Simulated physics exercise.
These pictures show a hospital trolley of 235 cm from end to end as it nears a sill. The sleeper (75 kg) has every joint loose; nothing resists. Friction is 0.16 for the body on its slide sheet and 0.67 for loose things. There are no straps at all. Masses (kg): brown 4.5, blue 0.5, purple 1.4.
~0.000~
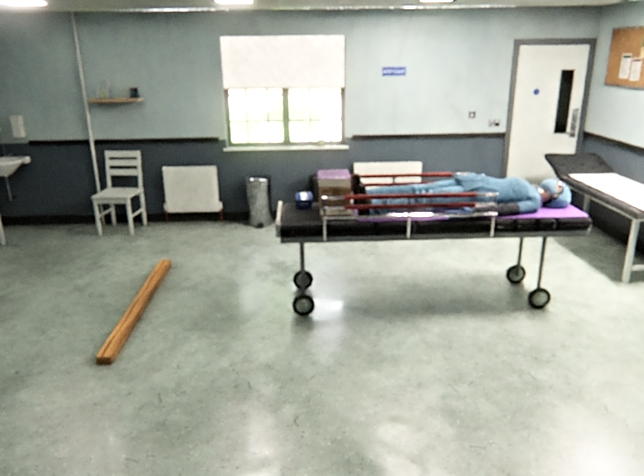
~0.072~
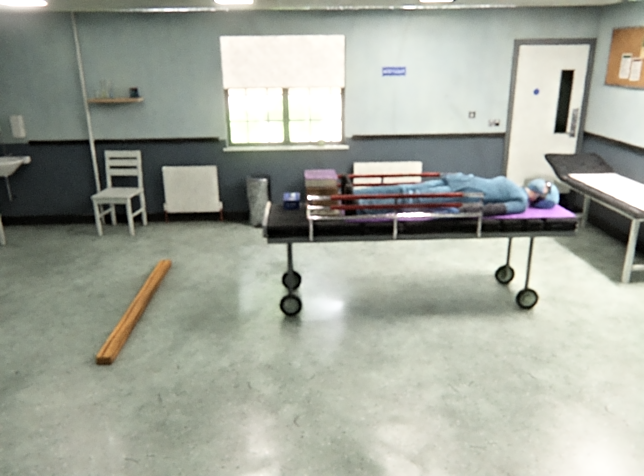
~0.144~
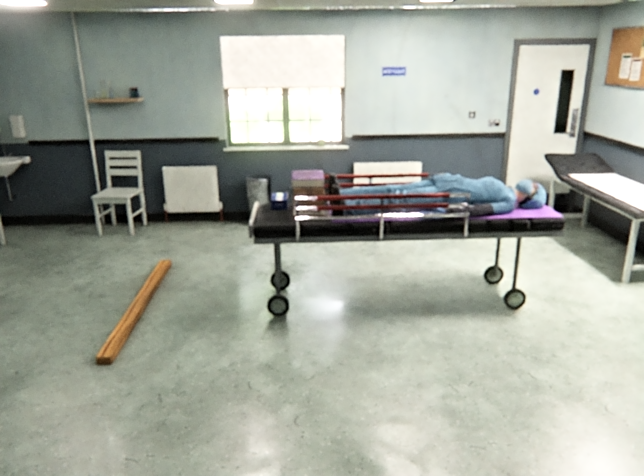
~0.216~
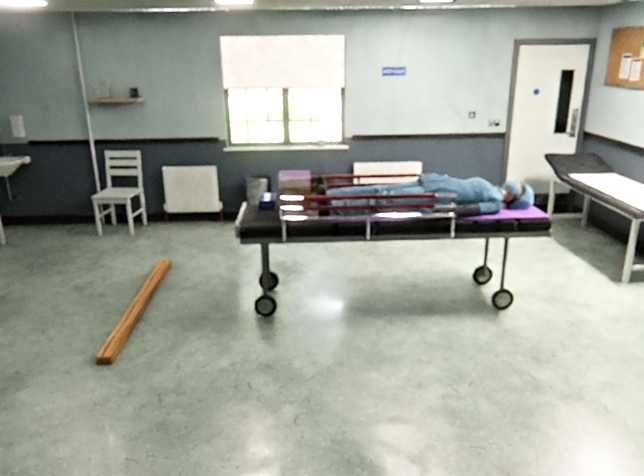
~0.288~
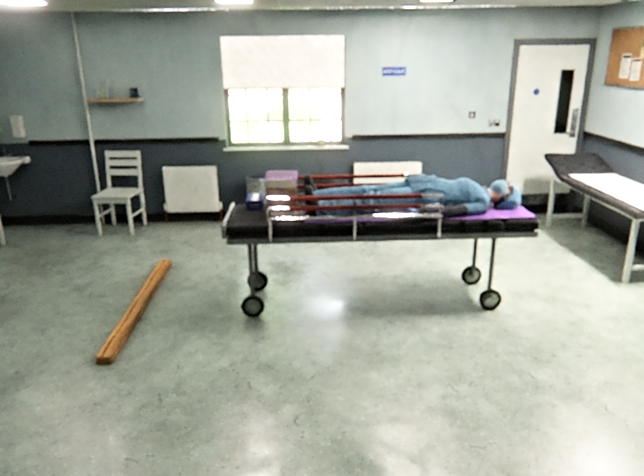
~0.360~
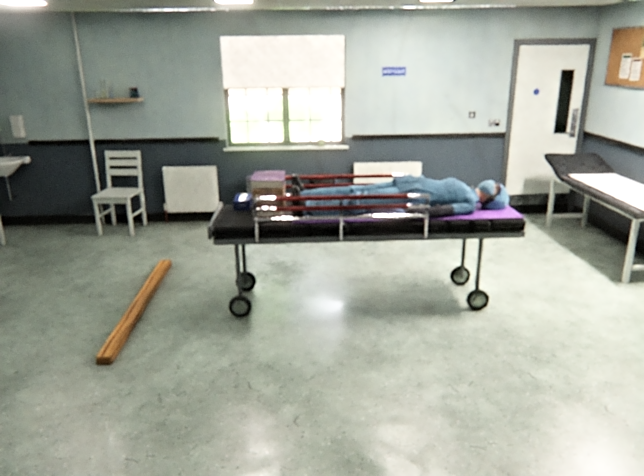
To begin with, a wheeled hospital trolley carrying a limp figure in blue stands right of a wooden bar on the floor. With nobody seen pushing it, the trolley rolls steadily left, gradually covering the bin by the wall and narrowing its gap to the bar, while the figure lies still.
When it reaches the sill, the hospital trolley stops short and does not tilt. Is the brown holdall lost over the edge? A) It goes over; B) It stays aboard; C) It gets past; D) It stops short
B.
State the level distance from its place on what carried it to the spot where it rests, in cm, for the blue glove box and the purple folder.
Shift: Blue glove box 20; purple folder 30.
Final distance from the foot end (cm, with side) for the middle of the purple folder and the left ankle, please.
Purple folder: 10 cm short; left ankle: 20 cm short.
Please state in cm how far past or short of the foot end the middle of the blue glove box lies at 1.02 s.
About 10 cm short of it.
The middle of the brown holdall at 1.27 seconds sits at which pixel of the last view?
Roughly at pixel (142, 201).
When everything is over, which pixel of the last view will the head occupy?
(335, 200).
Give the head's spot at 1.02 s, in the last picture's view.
(380, 199).
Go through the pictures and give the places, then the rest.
The first picture shows brown holdall (334, 198), purple folder (334, 178); 121 cm from contact.
The second picture shows brown holdall (321, 198), purple folder (321, 178); 111 cm from contact.
The third picture shows brown holdall (308, 198), purple folder (308, 179); 101 cm from contact.
The fourth picture shows brown holdall (296, 199), purple folder (295, 179); 91 cm from contact.
The fifth picture shows brown holdall (283, 199), purple folder (282, 179); 81 cm from contact.
The sixth picture shows brown holdall (270, 199), purple folder (268, 179); 71 cm from contact. Speed about 1.4 m/s.
It happens at 0.87 s.
After 1.02 s the brown holdall is 31 cm short of the foot end, tilted 0°, near (160, 201) in the last picture's view.
After 1.27 s the brown holdall is 17 cm short of the foot end, tilted 0°, near (142, 201) in the last picture's view; the purple folder 17 cm short of the foot end, tilted 0°.
After 1.57 s the brown holdall is 15 cm short of the foot end, tilted 0°, near (139, 202) in the last picture's view; the purple folder 15 cm short of the foot end, tilted 0°.
Final state at 1.8 s, brown holdall stays on; purple folder stays on; left ankle stops short of the foot end.
